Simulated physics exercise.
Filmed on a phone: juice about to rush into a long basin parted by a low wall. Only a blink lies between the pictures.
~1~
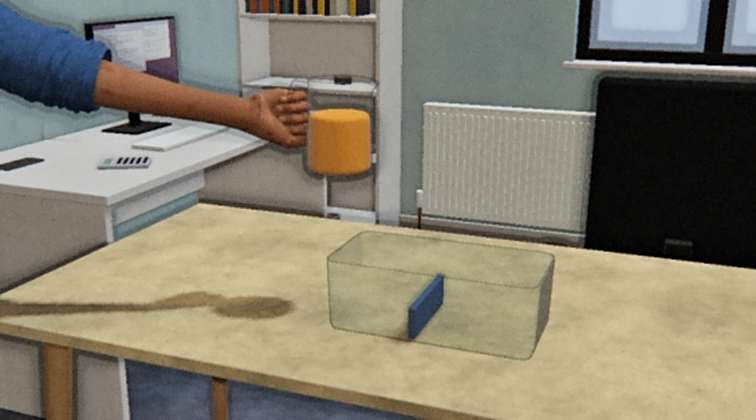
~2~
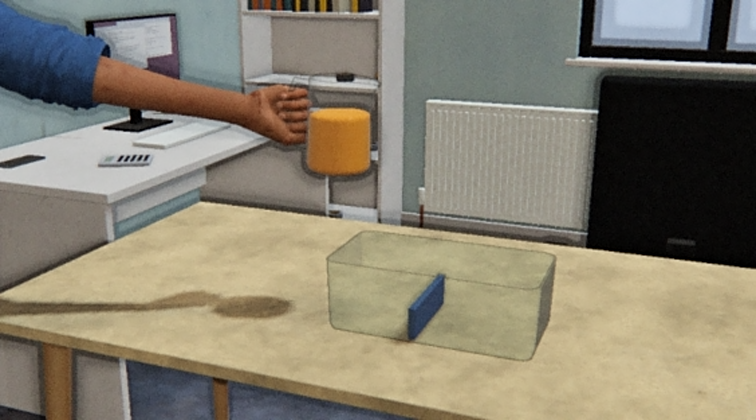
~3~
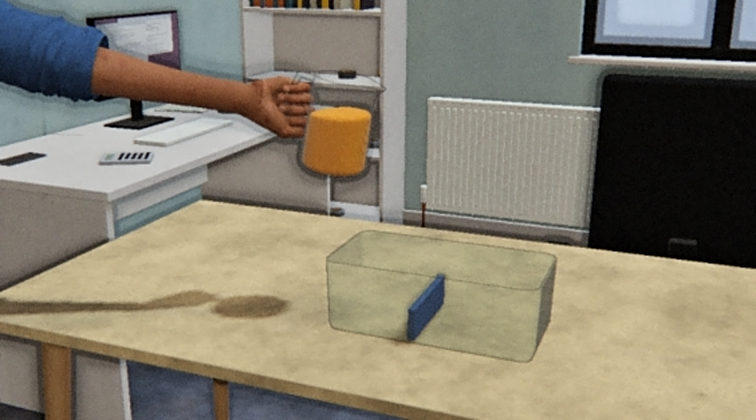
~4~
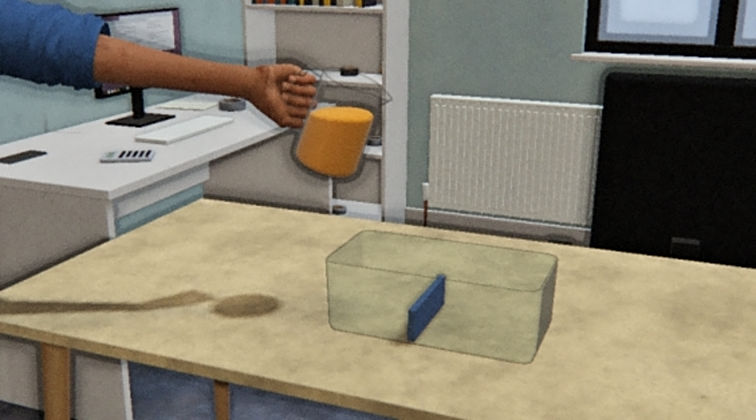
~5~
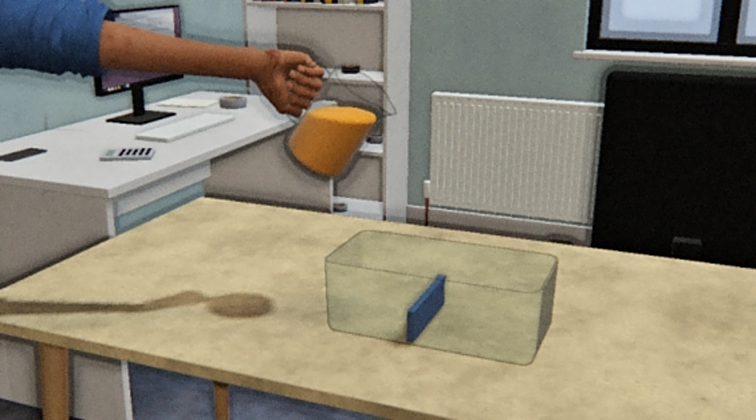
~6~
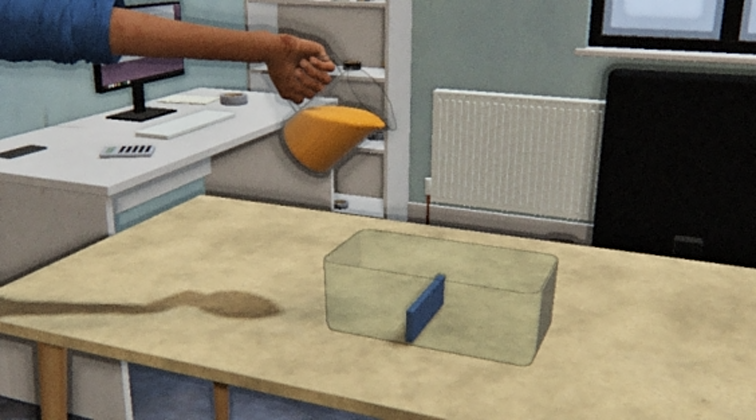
The clip shows a hand holding an orange cup above a wooden table, to the upper left of a clear rectangular basin with a low blue wall inside, then steadily tilting the cup rightward until it leans steeply.
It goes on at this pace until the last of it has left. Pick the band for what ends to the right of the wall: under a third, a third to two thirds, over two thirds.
The share right of the wall is over two thirds.
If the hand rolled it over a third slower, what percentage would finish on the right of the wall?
Some 75 per cent.
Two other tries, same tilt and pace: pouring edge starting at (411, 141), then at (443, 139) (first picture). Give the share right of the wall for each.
In turn 95 and 95 in a hundred.
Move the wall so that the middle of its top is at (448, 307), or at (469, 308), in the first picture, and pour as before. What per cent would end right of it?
The first gives 20 %, the second 10 %.
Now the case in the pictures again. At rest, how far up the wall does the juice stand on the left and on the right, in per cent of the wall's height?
Near 10 on the left, 40 on the right.
A moment on, the jug is tipped on its side and 78 per cent is still to pour, 1 is left of the wall and 2 right of it.
Next, the jug is tipped on its side and 38 per cent is still to pour, 2 is left of the wall and 32 right of it.
Then the jug is tipped on its side and 18 per cent is still to pour, 3 is left of the wall and 67 right of it.
Later the jug is tipped on its side and 8 per cent is still to pour, 9 is left of the wall and 77 right of it.
In the end 19 per cent lies left of the wall, 78 right of it and 2 outside.
